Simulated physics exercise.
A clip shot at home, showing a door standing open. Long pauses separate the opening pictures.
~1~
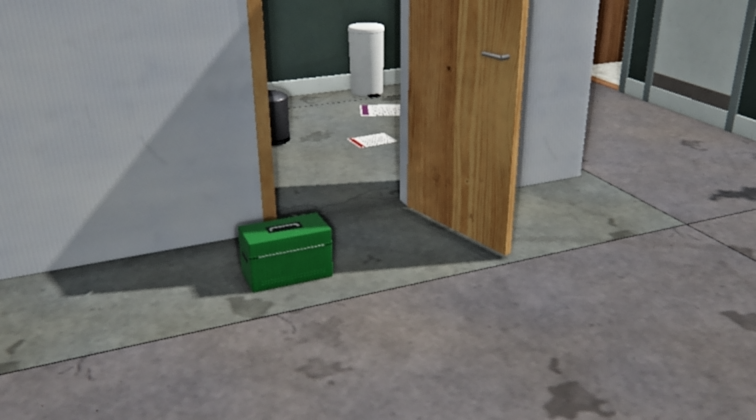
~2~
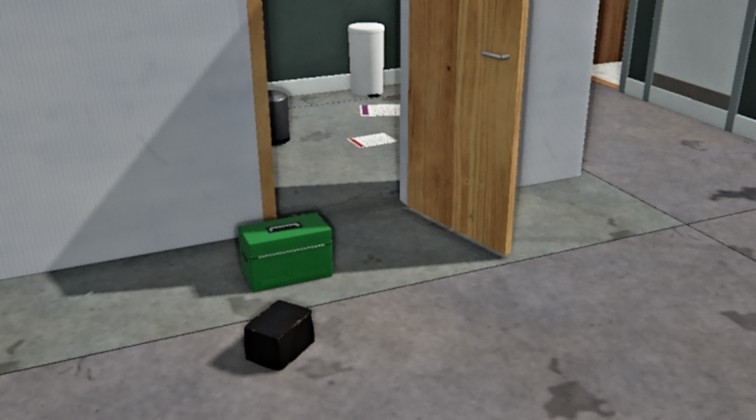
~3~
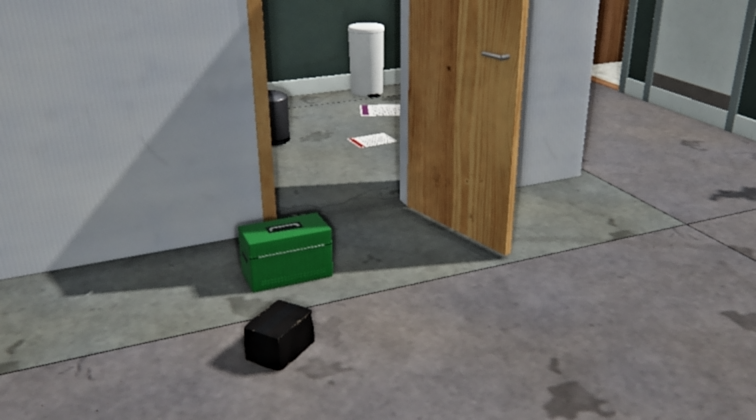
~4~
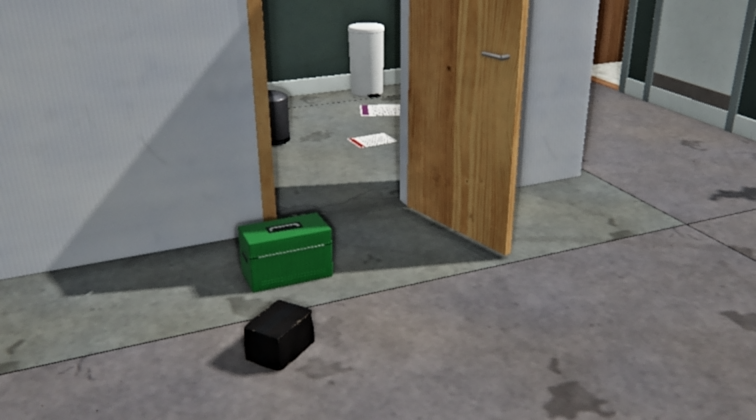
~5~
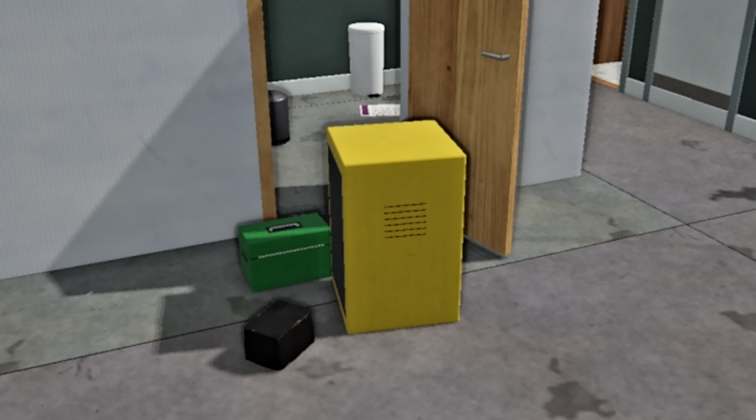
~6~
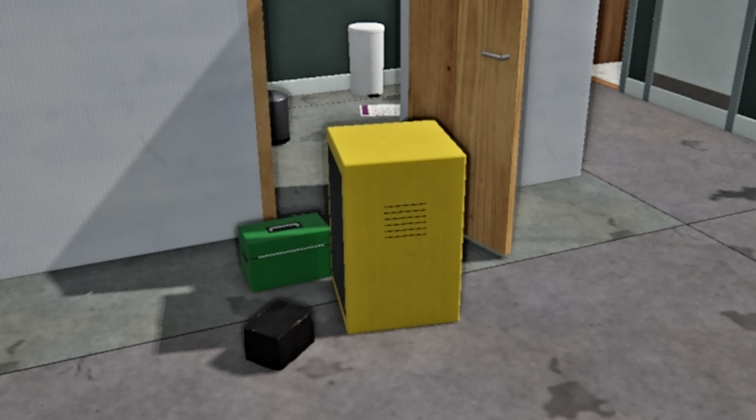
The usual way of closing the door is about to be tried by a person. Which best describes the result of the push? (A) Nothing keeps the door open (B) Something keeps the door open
Option B: Something keeps the door open.
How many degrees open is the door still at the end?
The door ends up some 75° open.
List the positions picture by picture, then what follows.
Door wide open and still; green toolbox (286, 252), in the first frame.
Door wide open and still; green toolbox (286, 252); black box (279, 335), in the second frame.
Door wide open and still; green toolbox (286, 252); black box (279, 335), in the third frame.
Door wide open and still; green toolbox (286, 252); black box (279, 335), in the fourth frame.
Door wide open and still; green toolbox (286, 252); black box (279, 335), in the fifth frame.
Door wide open and still; yellow appliance (393, 224); green toolbox (286, 252), in the sixth frame.
Then, 0.50 s past the last view, open by 94°.
Then, 0.80 s past the last view, open by 83°.
Finally, open by 75°; all 3 still in place. Final places as the last picture's camera would see them, yellow appliance near (392, 224).
